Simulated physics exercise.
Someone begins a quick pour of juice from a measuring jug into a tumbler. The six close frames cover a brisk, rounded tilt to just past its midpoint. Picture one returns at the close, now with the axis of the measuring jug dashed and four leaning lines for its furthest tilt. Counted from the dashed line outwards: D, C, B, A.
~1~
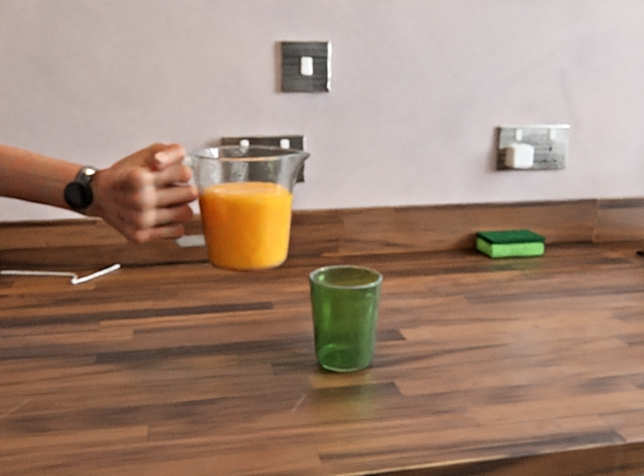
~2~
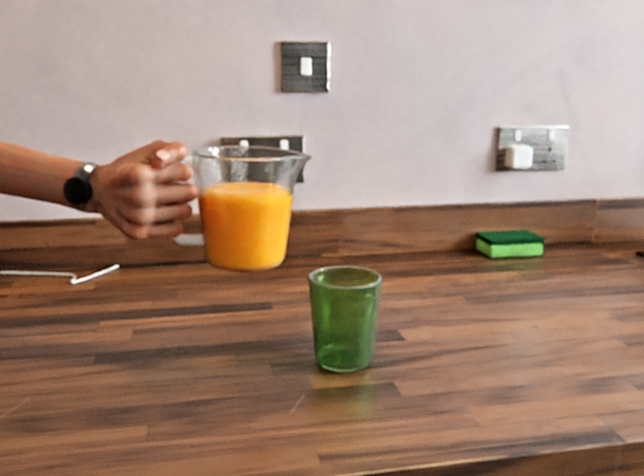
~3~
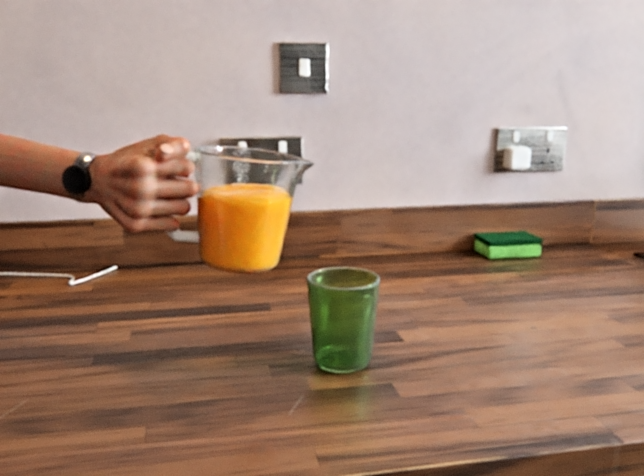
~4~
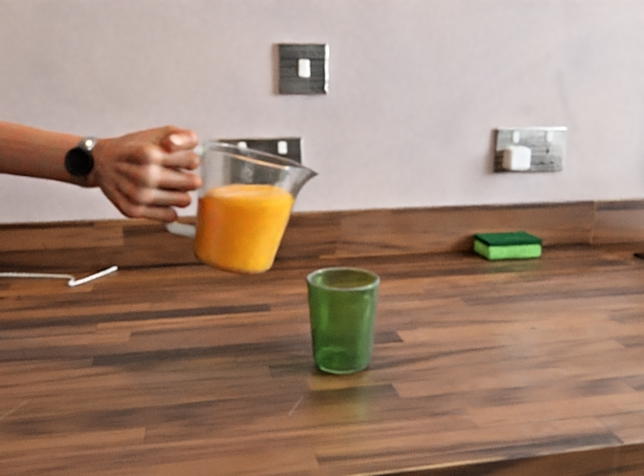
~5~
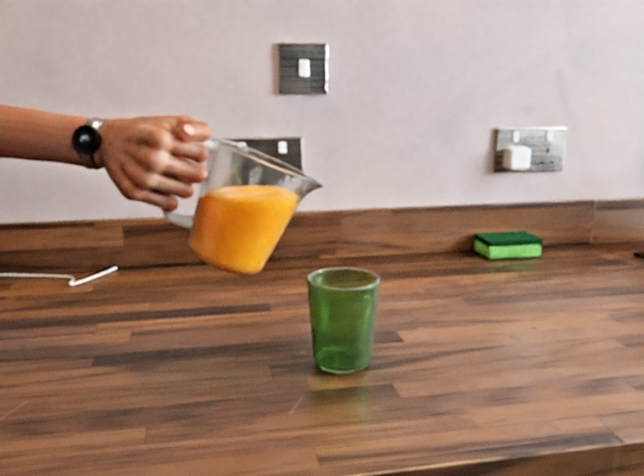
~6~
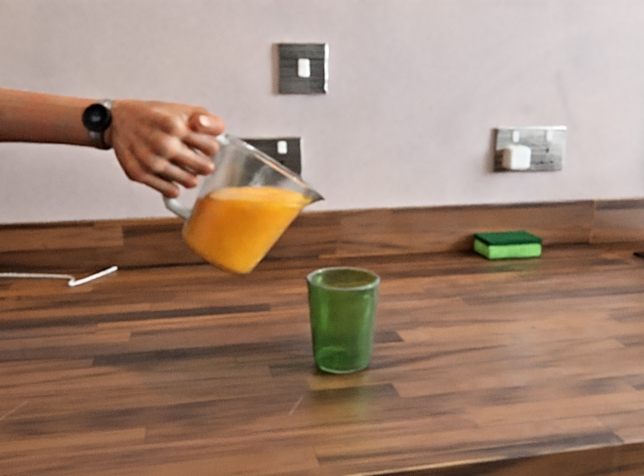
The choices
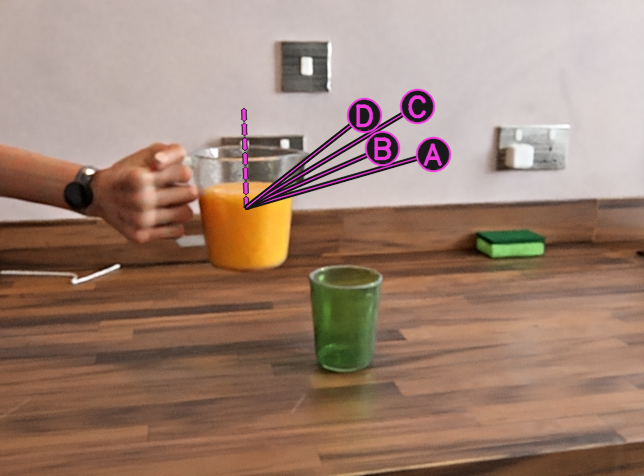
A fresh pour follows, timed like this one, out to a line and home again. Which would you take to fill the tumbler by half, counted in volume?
I would pick line C.
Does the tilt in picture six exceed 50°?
No, it does not.
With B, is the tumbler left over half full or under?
Over.
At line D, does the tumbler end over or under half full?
Under.
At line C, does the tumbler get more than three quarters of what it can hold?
No, it does not.
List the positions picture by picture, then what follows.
Upright, lip at (309, 154); rim of the tumbler round (346, 276); nothing has left yet, in the first picture.
Upright, lip at (310, 156); nothing has left yet, in the second picture.
Tipped about 7°, lip at (312, 163); nothing has left yet, in the third picture.
Tipped about 14°, lip at (317, 173); nothing has left yet, in the fourth picture.
Tipped about 23°, lip at (321, 185); nothing has left yet, in the fifth picture.
Tipped about 33°, lip at (323, 198); nothing has left yet, in the sixth picture.
On the marked copy, A at (417, 158); B at (366, 155); C at (402, 114); D at (350, 125).
With A, the tumbler ends with about 84 % of what it can hold; 6 % of the juice is spilt.
With B, the tumbler ends with about 71 % of what it can hold.
With C, the tumbler ends with about 50 % of what it can hold.
With D, the tumbler ends with about 29 % of what it can hold.
